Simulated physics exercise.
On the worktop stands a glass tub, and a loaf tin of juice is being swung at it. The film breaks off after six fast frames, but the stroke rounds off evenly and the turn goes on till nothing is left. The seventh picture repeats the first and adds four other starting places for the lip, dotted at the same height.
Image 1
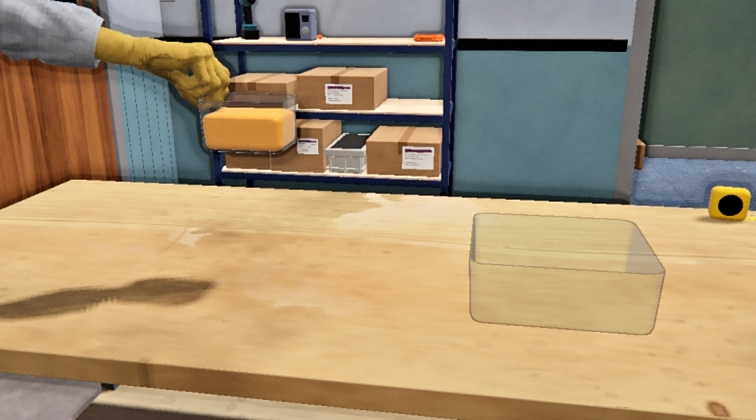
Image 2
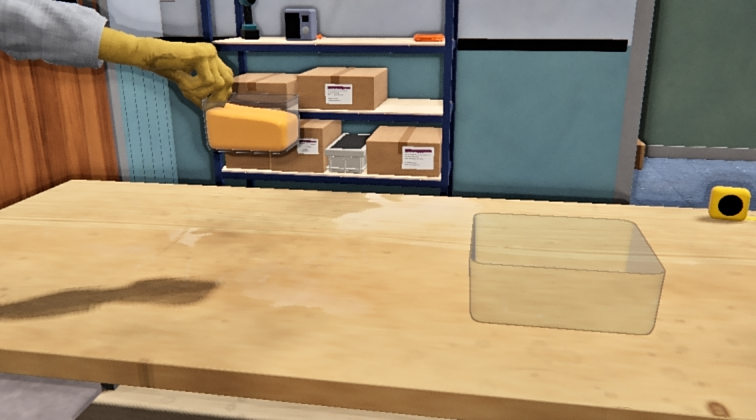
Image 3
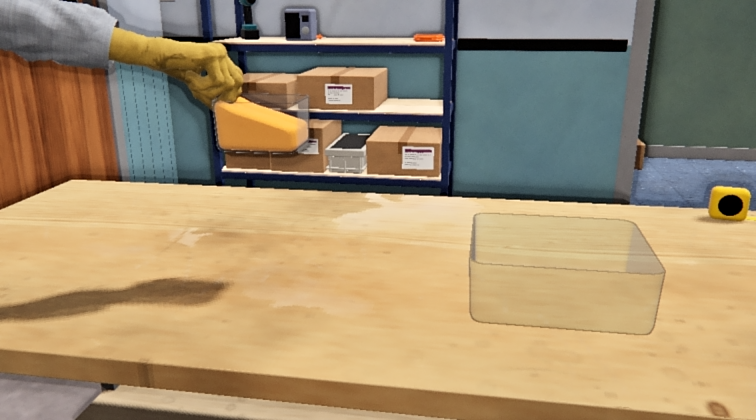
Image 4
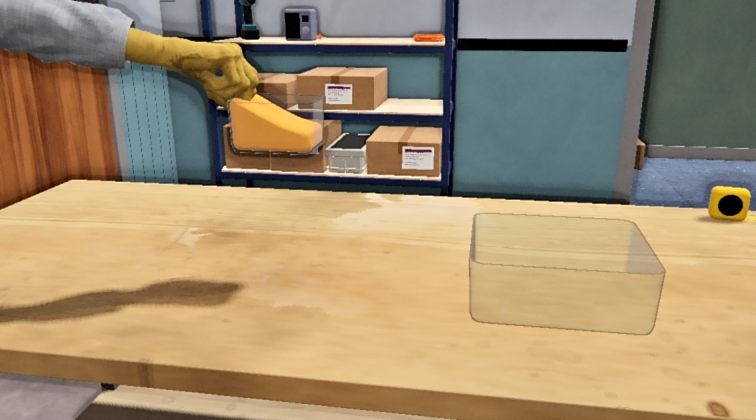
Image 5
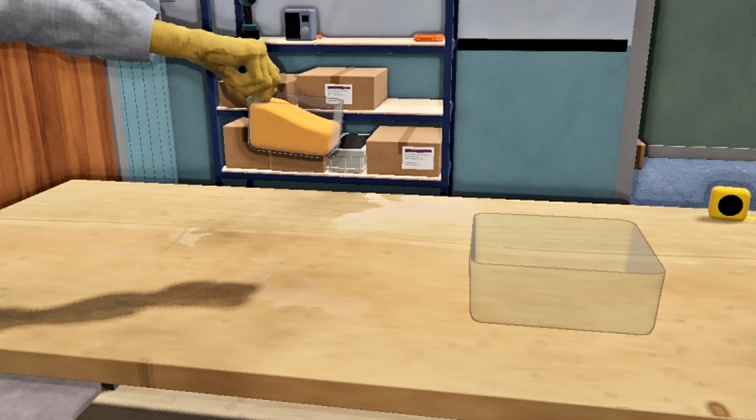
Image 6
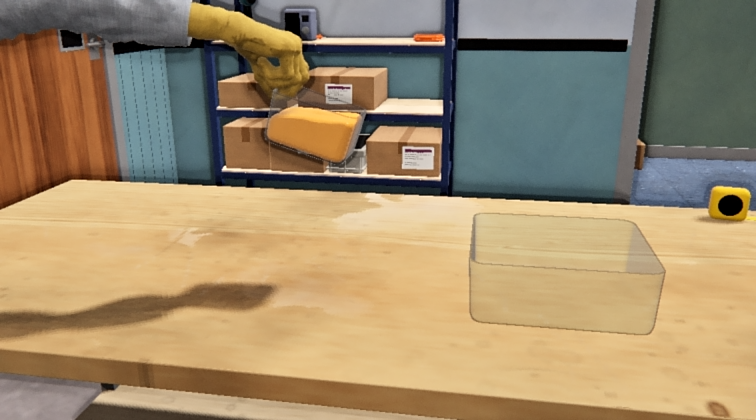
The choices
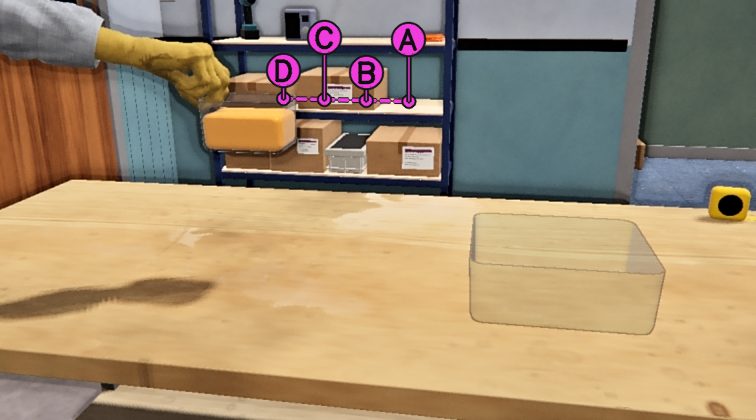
A yellow-gloved hand on a grey-sleeved arm carries a clear loaf-shaped container of orange juice rightward from the upper left, above a pale wooden worktop in a workshop seen from a fixed, slightly raised front view. An empty glass tub stands right of centre, with a yellow-and-black object at the far right and brown boxes on blue shelving behind. The juice sloshes and slants as the container moves, then the container tilts slightly.
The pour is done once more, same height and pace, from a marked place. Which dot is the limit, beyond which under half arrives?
Choose C.
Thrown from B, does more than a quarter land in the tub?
Yes.
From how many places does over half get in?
Three of the four.
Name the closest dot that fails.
That would be D.
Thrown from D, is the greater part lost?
Yes, that goes wrong.
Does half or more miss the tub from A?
No, not at all.
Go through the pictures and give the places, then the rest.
The first picture shows upright, lip at (287, 98); tub from (469, 319) to (653, 333); nothing has left yet.
The second picture shows upright, lip at (291, 98); nothing has left yet.
The third picture shows upright, lip at (301, 99); nothing has left yet.
The fourth picture shows upright, lip at (316, 99); nothing has left yet.
The fifth picture shows tipped about 5°, lip at (337, 103); nothing has left yet.
The sixth picture shows tipped about 17°, lip at (361, 113); nothing has left yet.
In magenta, A at (408, 101); B at (366, 100); C at (324, 99); D at (283, 98).
With A, about 86 % lands in the tub, 5 % falls short and 9 % goes beside or beyond.
With B, about 81 % lands in the tub, 11 % falls short and 8 % goes beside or beyond.
With C, about 67 % lands in the tub, 27 % falls short and 6 % goes beside or beyond.
With D, about 22 % lands in the tub, 75 % falls short and 3 % goes beside or beyond.
